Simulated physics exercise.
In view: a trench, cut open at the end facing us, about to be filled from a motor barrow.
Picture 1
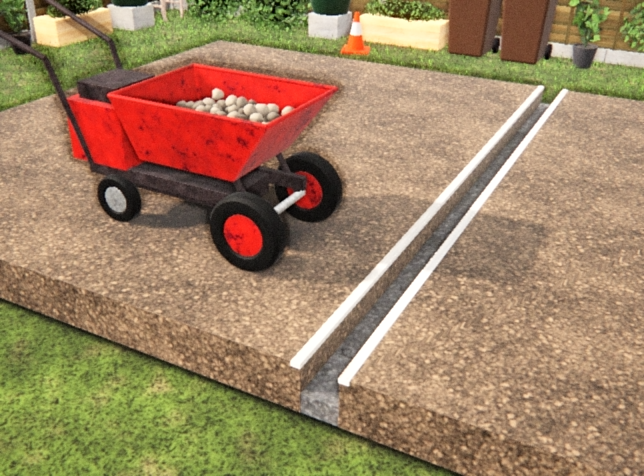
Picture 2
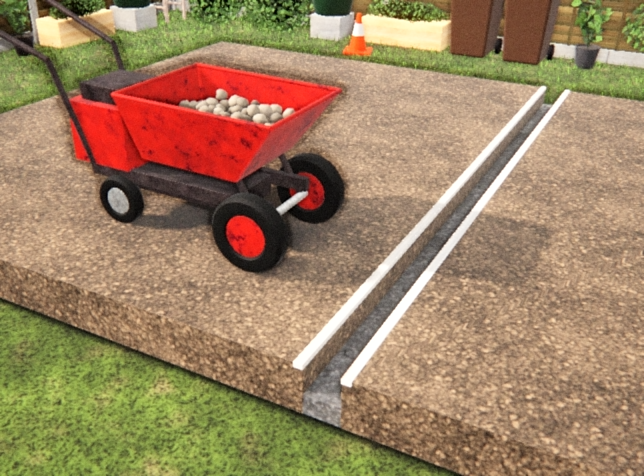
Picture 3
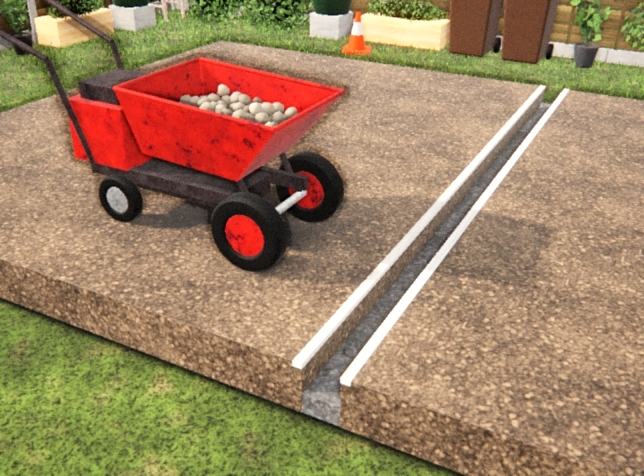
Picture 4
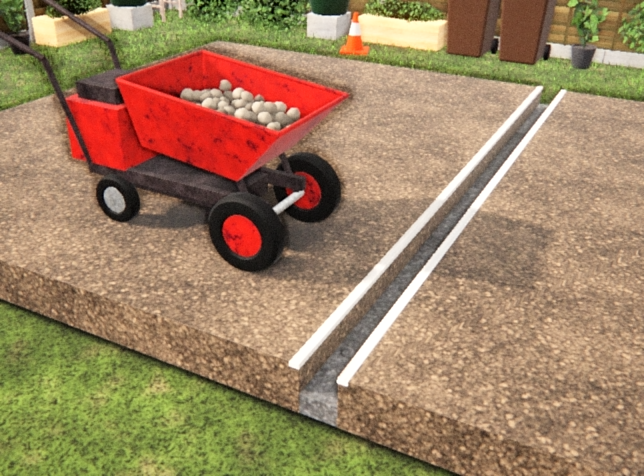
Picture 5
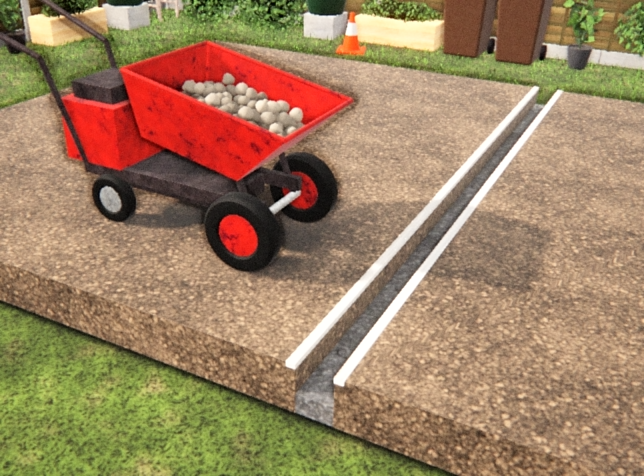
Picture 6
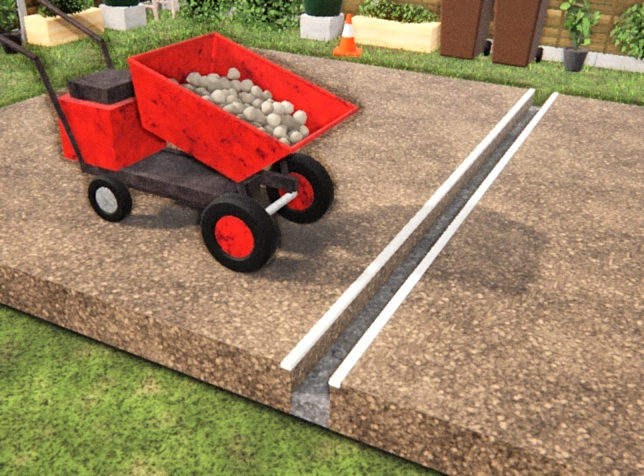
In a garden, a red motor barrow loaded with rounded pebbles stood beside a narrow, white-edged trench, and its skip, level at first, slowly tilted forward toward the right as the pebbles shifted slightly.
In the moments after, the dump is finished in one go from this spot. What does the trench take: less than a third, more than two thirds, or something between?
In the trench: From one third to two thirds.
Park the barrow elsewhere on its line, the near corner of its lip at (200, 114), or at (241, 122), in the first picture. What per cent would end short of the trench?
First some 50, then 20 per cent.
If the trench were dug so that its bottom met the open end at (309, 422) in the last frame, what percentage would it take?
It comes to 60 per cent or so.
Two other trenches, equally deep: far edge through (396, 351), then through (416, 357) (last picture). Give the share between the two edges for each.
First some 90, then 100 per cent.
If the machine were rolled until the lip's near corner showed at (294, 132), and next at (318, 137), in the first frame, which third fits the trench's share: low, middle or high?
At the first place below one third, at the second below one third.
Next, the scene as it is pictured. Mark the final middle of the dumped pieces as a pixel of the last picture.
At about (403, 273).
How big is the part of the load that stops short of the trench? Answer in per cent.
Close to 0 per cent.
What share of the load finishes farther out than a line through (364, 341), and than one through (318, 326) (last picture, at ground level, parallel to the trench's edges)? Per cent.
First some 50, then 100 per cent.
Shortly afterwards, skip tipped steeply; the whole lot in the skip.
Next, skip tipped right over; near two thirds in the skip; near a quarter in or heaped over the trench; a little beyond it; only a few falling.
Some moments later, skip tipped right over; only a few in the skip; only a few short of the trench; near half in or heaped over the trench; near half beyond it.
In the end, skip tipped right over; only a few short of the trench; near half in or heaped over the trench; near half beyond it.
